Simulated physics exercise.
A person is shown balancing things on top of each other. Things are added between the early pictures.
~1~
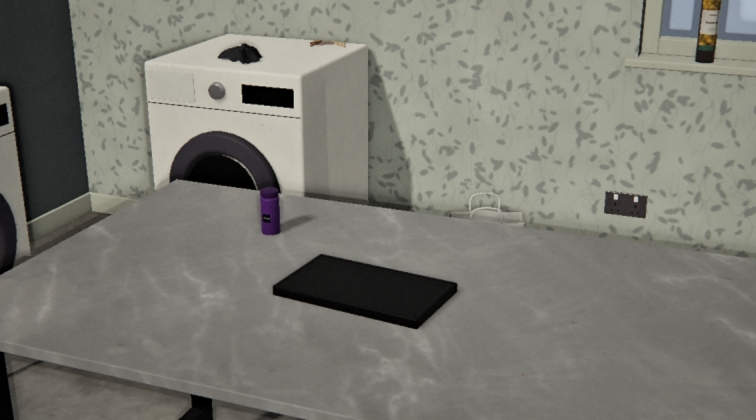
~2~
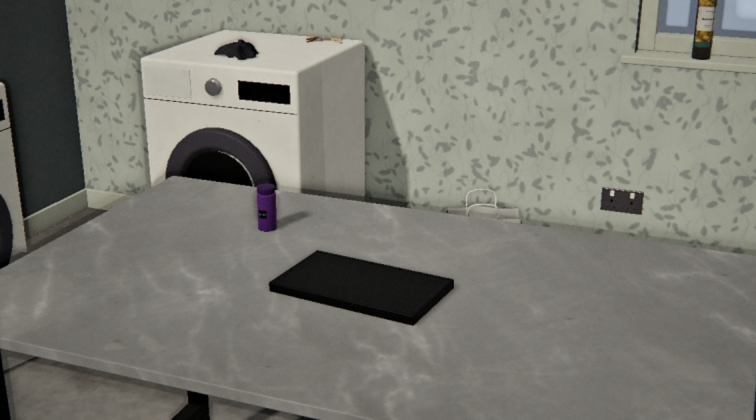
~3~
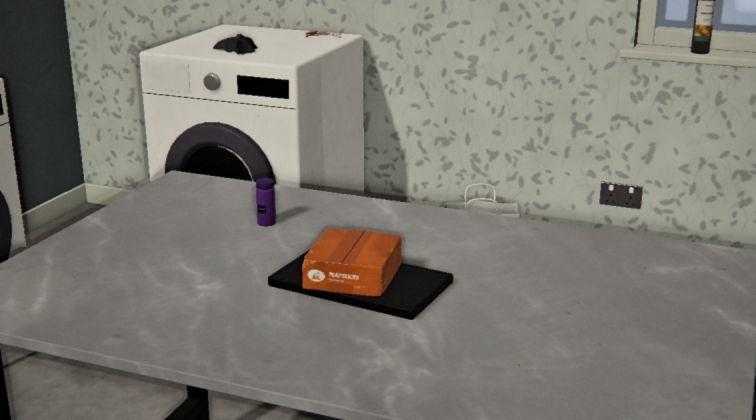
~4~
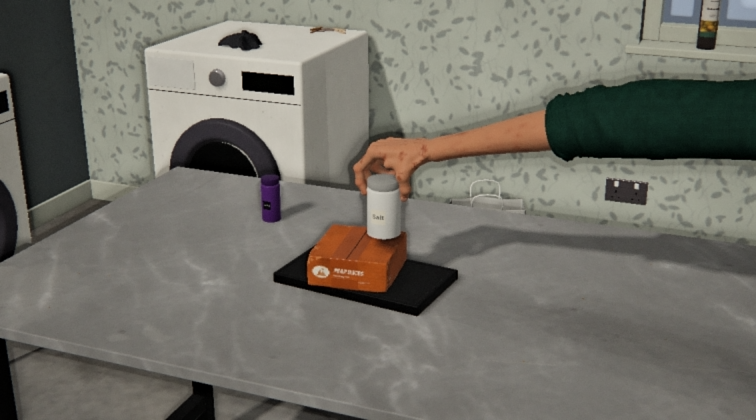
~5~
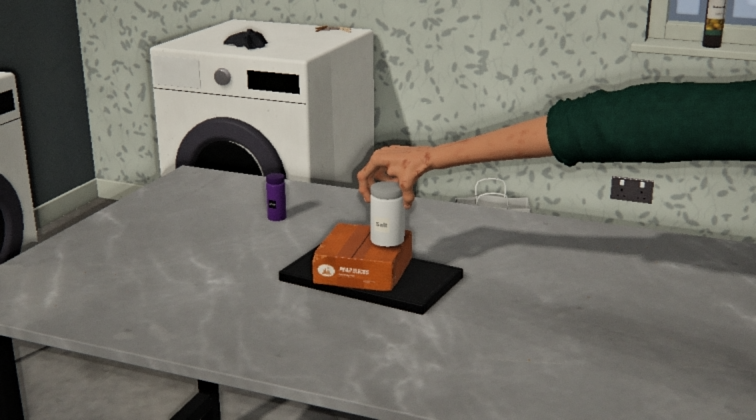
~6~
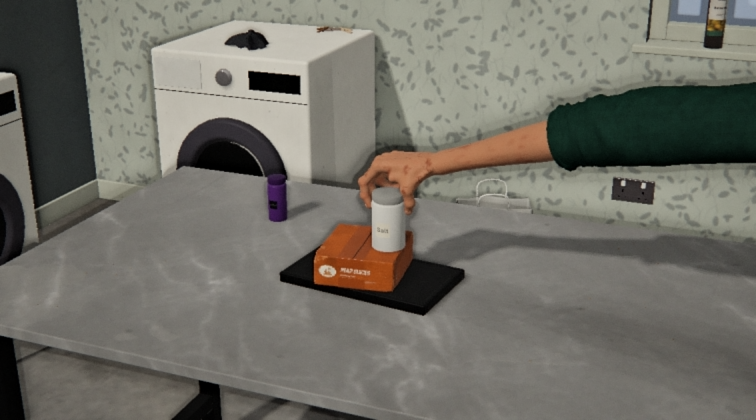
An orange box appears on the black tray lying on a gray marbled table, near a purple shaker. A hand in a dark green sleeve then reaches in from the right, holding a white jar above the box. It lowers the jar a short way onto the box top and keeps its grip.
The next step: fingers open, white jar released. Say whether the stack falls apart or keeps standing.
So the pile survives that.
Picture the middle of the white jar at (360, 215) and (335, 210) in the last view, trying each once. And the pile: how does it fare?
First try: The pile stands firm; second try: It stands firm.
Then, 0.80 s later than the last frame, all is still.
Then, 1.70 s later than the last frame, white jar resting near (389, 220).
When it is over, all 4 as before. End places, in pixels of the last picture, white jar near (389, 220). The pile keeps its balance.
